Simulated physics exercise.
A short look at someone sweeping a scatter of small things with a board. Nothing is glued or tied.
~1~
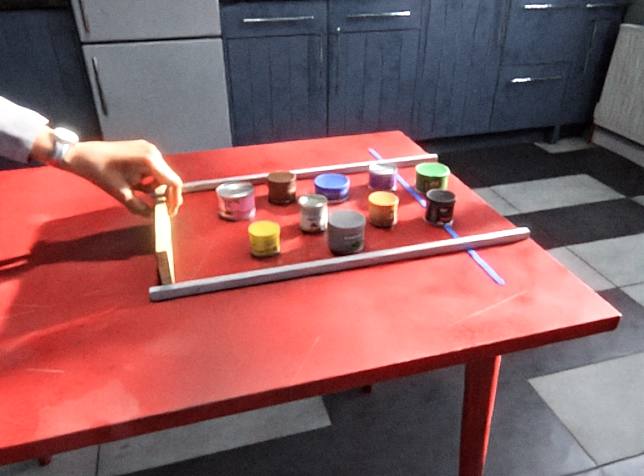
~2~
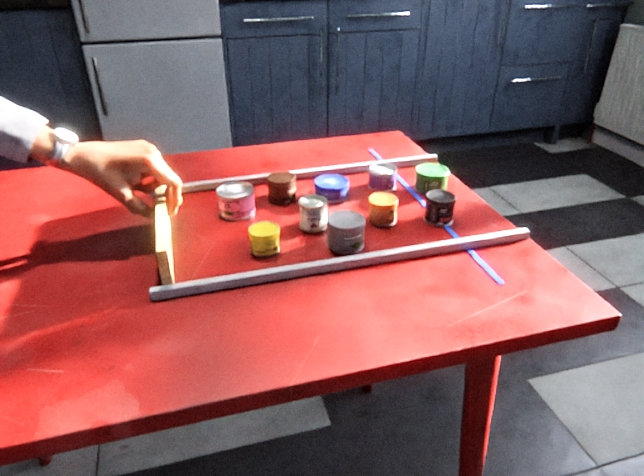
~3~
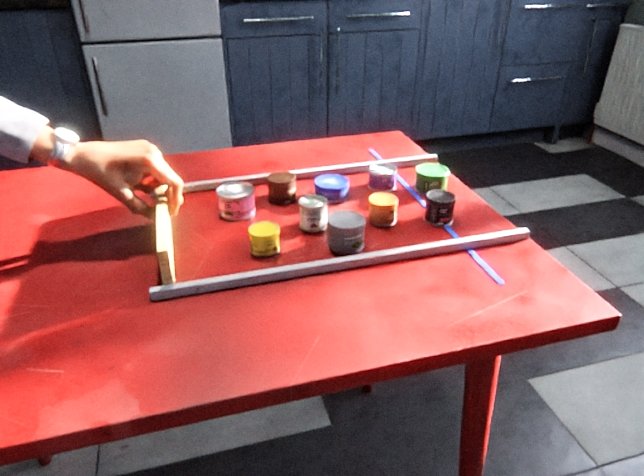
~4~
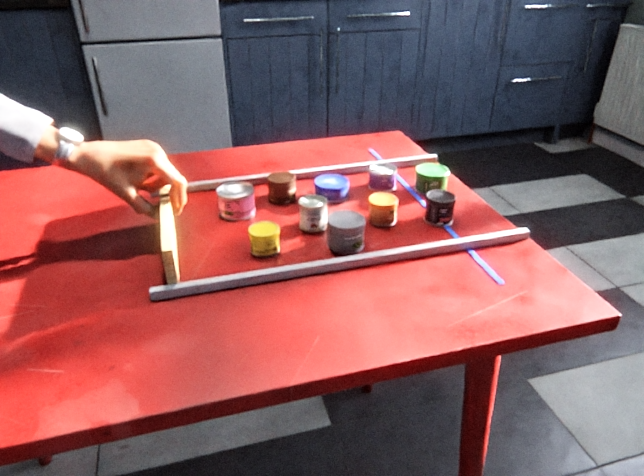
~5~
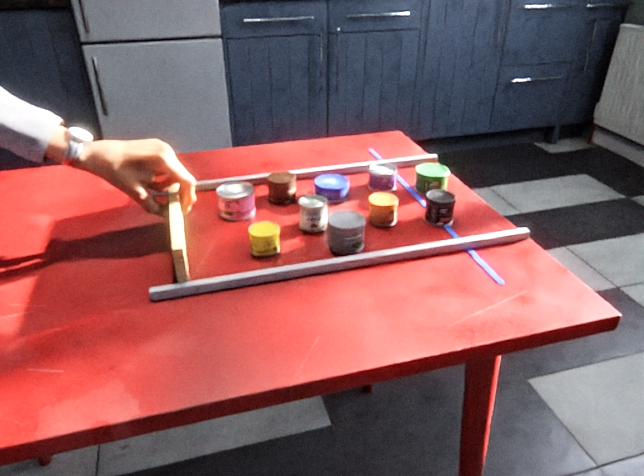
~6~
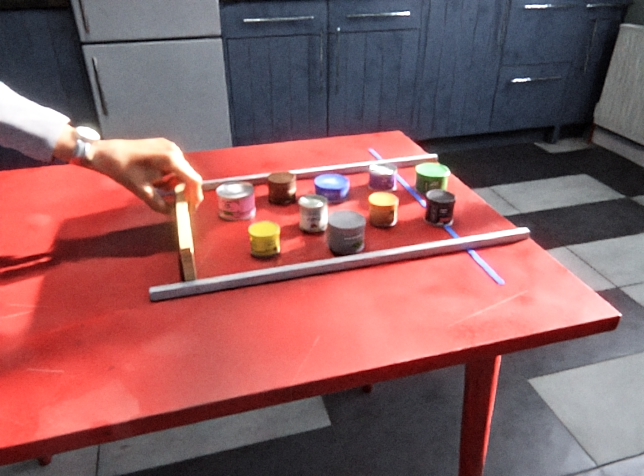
On a red kitchen table, a hand slides an upright board slightly right toward small colourful pots.
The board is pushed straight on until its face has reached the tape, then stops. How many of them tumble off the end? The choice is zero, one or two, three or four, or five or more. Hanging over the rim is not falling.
In the end the number that fall off is one or two.
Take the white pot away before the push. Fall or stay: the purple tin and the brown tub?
The purple tin goes over, the brown tub survives.
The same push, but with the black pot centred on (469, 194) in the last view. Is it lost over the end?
From there it is kept.
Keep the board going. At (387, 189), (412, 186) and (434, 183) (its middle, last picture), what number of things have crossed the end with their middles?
Place by place, 0, 1 and 2.
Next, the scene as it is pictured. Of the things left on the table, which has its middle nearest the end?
That is the green tin.
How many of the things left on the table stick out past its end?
That would be 1.
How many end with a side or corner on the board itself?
5 of them.
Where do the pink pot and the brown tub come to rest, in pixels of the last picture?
The pink pot stops around (428, 180); the brown tub around (408, 164).
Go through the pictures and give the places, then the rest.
Green tin (431, 179); black pot (440, 208); purple tin (382, 178); board (163, 218); tape (422, 201), in the first picture.
Black pot (440, 208); board (163, 218), in the second picture.
Purple tin (382, 178); brown tub (282, 187), in the third picture.
Green tin (431, 180); pink pot (236, 201), in the fourth picture.
Black pot (440, 208); yellow tin (265, 240), in the fifth picture.
Green tin (431, 180); black pot (440, 208); purple tin (382, 178); board (183, 216); tape (422, 201), in the sixth picture.
A little later, none off yet; green tin at rest near (431, 180); black pot at rest near (440, 208); purple tin at rest near (382, 178).
When it is over, the number that fall off is one or two; down, purple tin.
